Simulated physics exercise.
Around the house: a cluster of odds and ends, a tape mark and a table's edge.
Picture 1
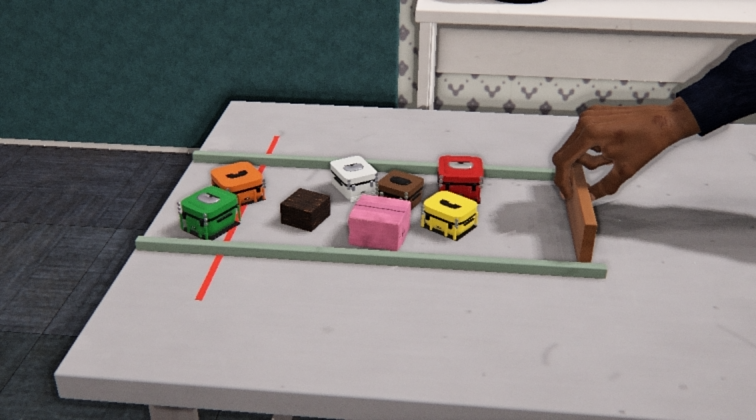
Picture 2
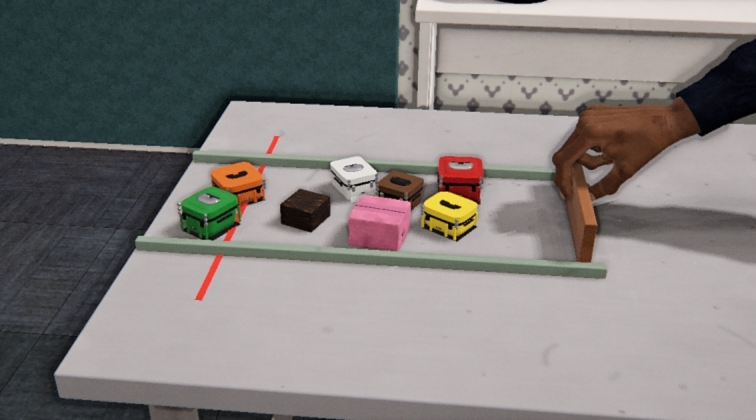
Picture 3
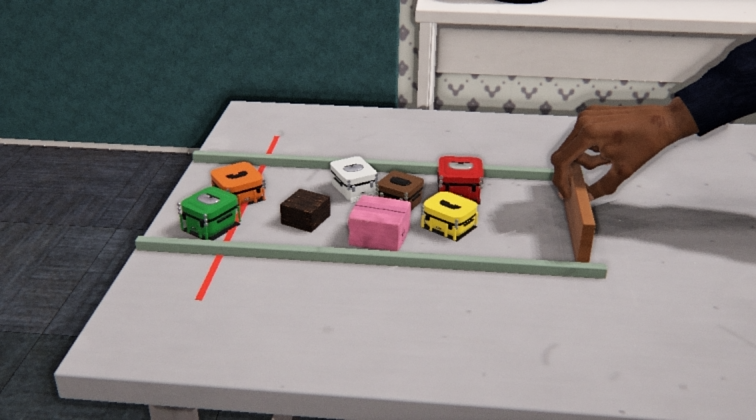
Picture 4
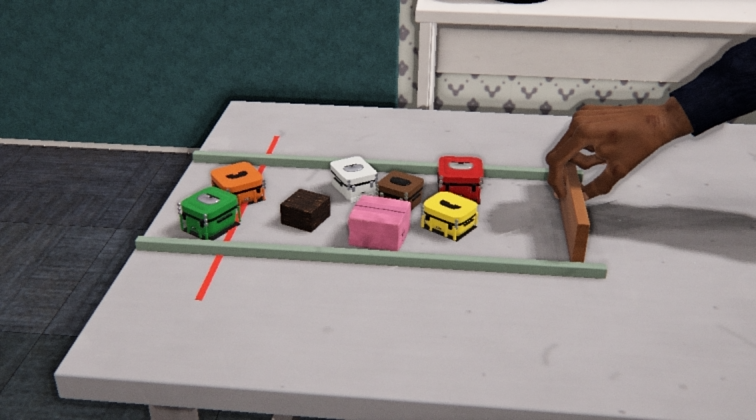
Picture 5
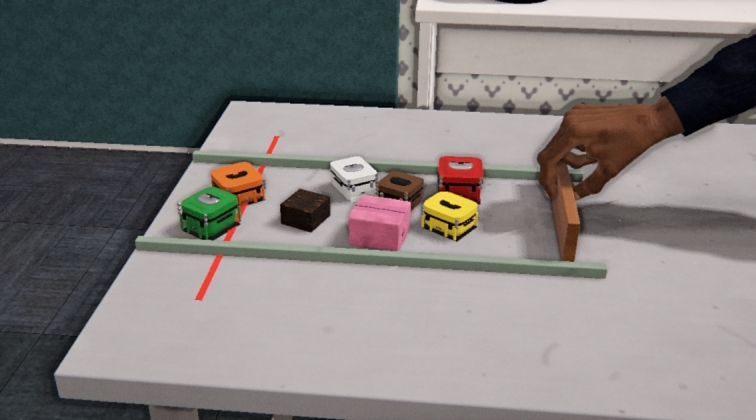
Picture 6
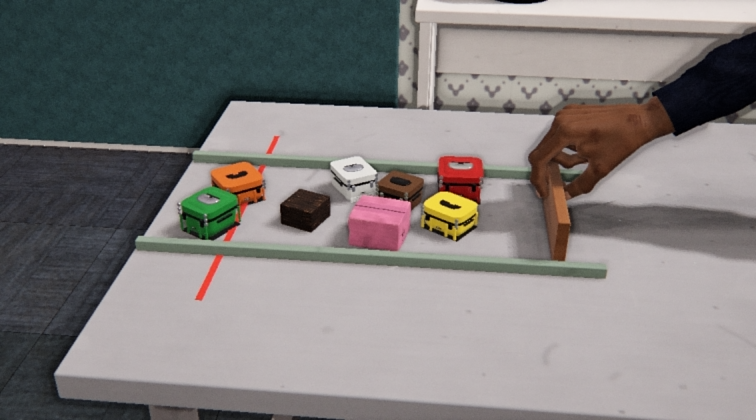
At the start, a hand holds an upright brown board at the right end of a railed lane on a table, with colourful cases, a pink box and a dark block resting to its left. The hand then slides the board slightly left, while the cases, box and block stay still.
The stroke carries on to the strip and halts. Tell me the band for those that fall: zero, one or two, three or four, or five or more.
The number that fall off is one or two.
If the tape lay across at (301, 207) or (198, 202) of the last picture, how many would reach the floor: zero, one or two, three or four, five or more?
Taking them in turn, no fall at all; five or more.
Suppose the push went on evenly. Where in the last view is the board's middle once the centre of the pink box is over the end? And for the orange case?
At (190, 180) for the pink box; at (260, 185) for the orange case.
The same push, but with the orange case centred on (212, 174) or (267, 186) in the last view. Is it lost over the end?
In that order, it comes down; drops off.
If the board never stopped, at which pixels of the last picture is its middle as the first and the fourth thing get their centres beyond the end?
Near (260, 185) and (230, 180).
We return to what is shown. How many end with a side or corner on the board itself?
It touches 3.
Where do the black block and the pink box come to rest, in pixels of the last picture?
First (175, 201), then (203, 222).
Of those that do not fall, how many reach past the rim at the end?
2 of them.
Soon after, none off yet; green case at rest near (210, 213); orange case at rest near (238, 186); black block at rest near (306, 210).
At rest, the number that fall off is one or two; fallen, orange case.
